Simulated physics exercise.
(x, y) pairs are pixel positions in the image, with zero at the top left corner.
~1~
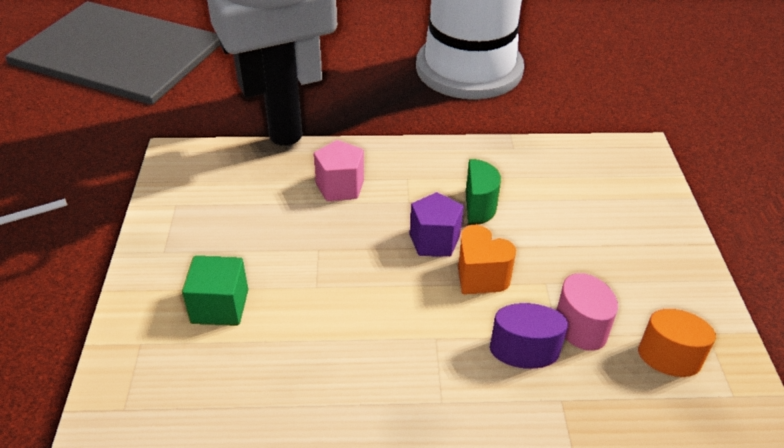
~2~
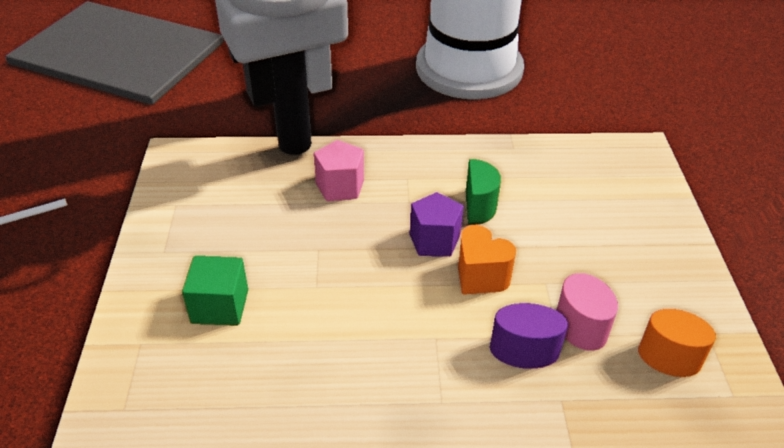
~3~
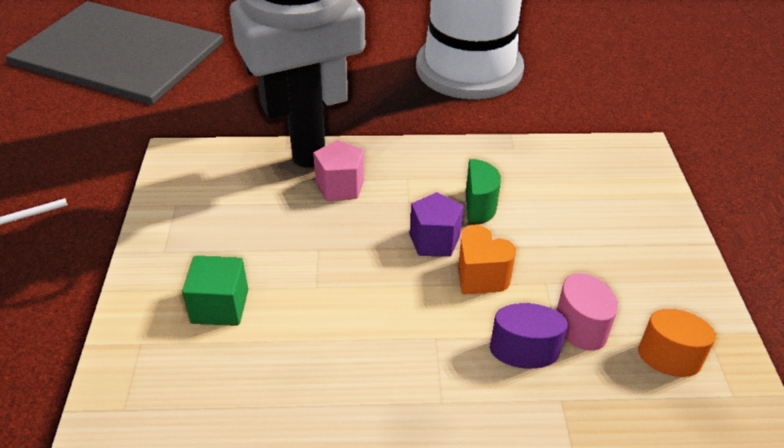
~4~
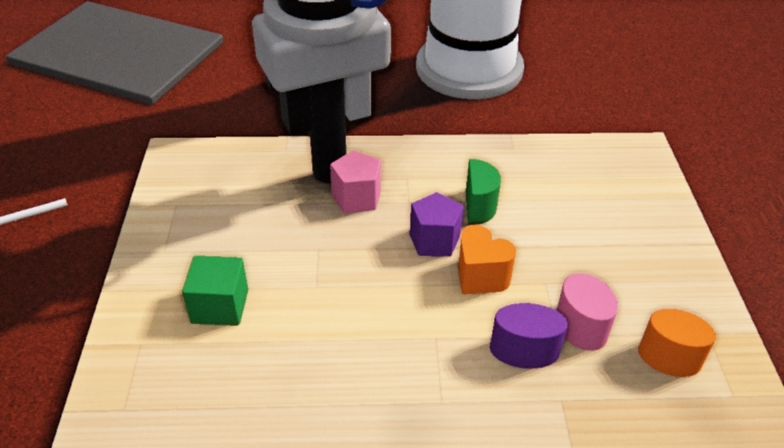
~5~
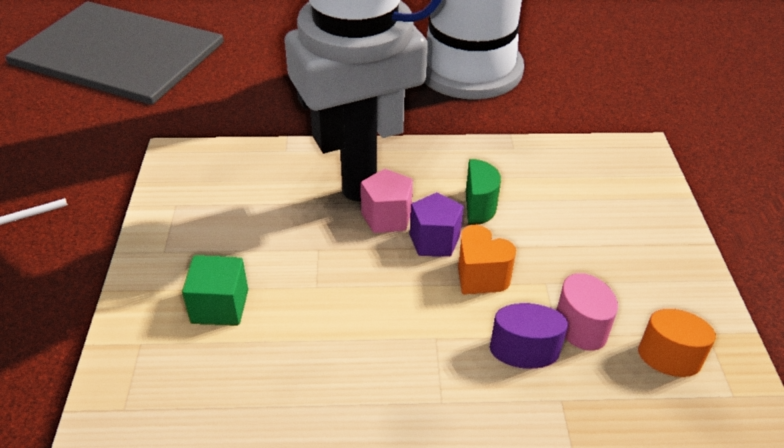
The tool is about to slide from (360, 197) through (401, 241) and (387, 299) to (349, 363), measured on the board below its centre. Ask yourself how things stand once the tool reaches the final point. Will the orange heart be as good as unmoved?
Going by the path, no.
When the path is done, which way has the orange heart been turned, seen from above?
Rotates clockwise.
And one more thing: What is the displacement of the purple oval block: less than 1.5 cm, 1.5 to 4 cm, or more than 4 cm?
The best fit is under 1.5 cm.
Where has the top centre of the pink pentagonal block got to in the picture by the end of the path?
Just about (449, 245).
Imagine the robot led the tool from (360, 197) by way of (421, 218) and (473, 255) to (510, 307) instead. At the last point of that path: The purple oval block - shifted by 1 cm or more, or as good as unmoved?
Somewhere new.
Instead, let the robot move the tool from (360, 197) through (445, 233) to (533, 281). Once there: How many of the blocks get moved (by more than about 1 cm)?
Displaced: Three or more.
On the path given first. One third of the way, tool (401, 235); pink pentagonal block (437, 230), turned 15° anticlockwise; purple pentagonal block (484, 224), turned 60° anticlockwise; orange heart (512, 256), turned 55° clockwise.
Two thirds of the way, tool (387, 292); pink pentagonal block (449, 245), turned 35° anticlockwise; purple pentagonal block (488, 224), turned 70° anticlockwise; orange heart (514, 257), turned 60° clockwise.
At the end, tool (349, 356); pink pentagonal block (449, 245), turned 35° anticlockwise; purple pentagonal block (488, 224), turned 70° anticlockwise; green D-shaped block unmoved; orange heart (514, 257), turned 60° clockwise; purple oval block unmoved.
